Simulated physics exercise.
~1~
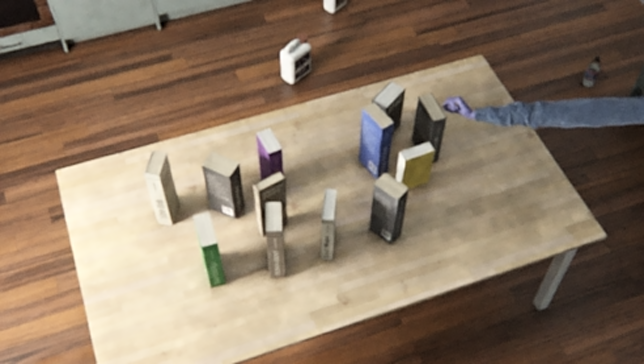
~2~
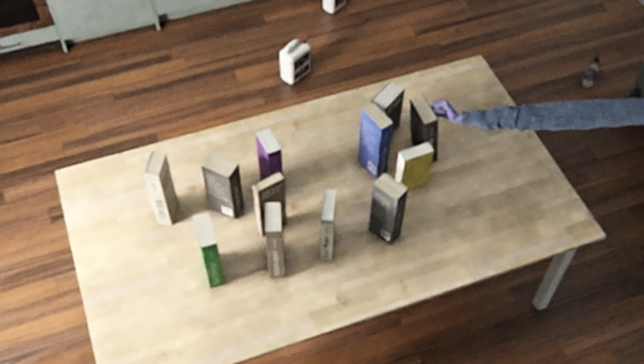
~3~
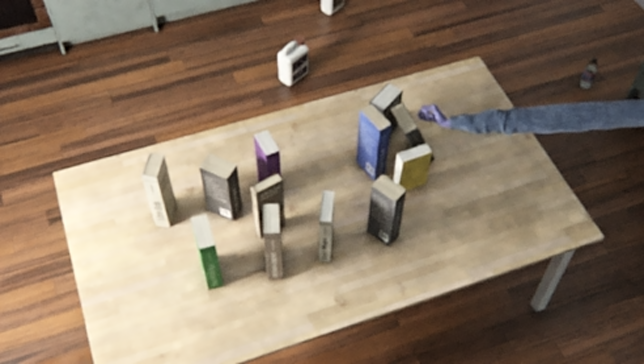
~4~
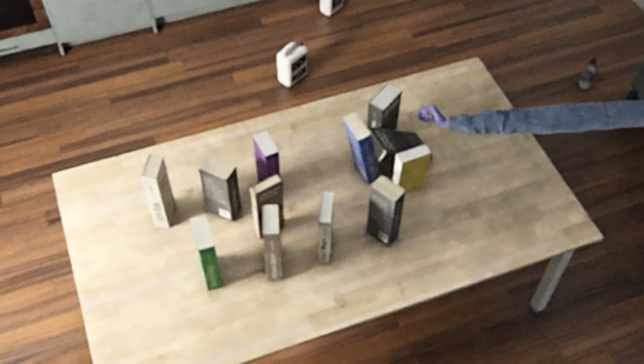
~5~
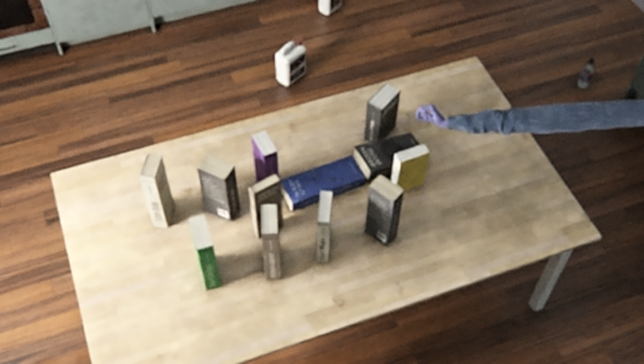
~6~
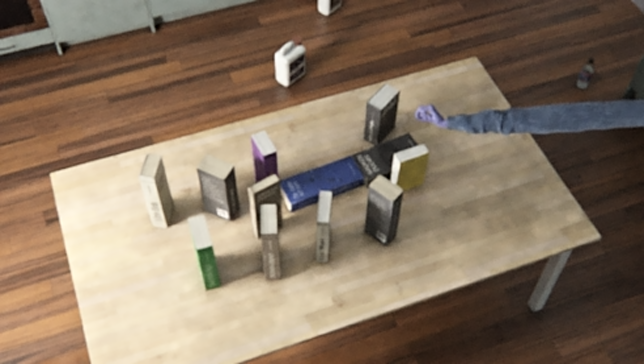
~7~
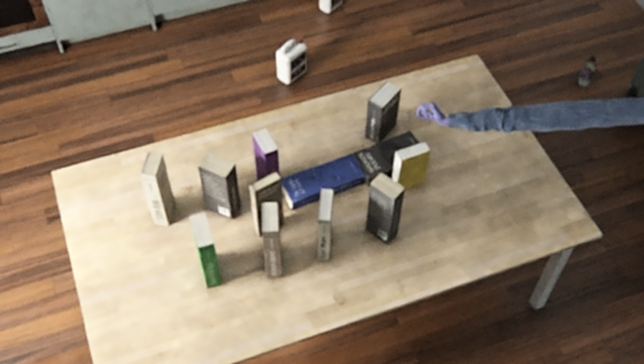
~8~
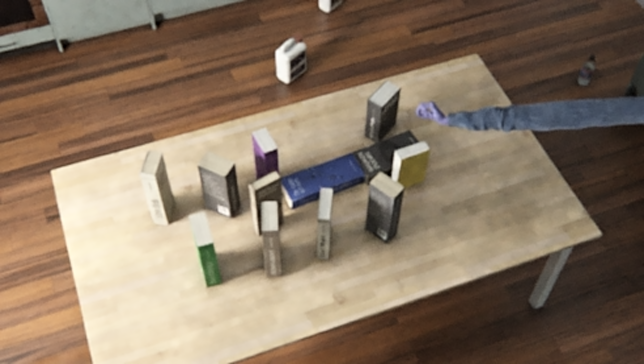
In this clip, a gloved hand reaches in from the right and pushes a dark book on a table of upright books; it topples left into a blue book, which also falls, and both end lying flat while the purple, yellow, green and other books remain standing.
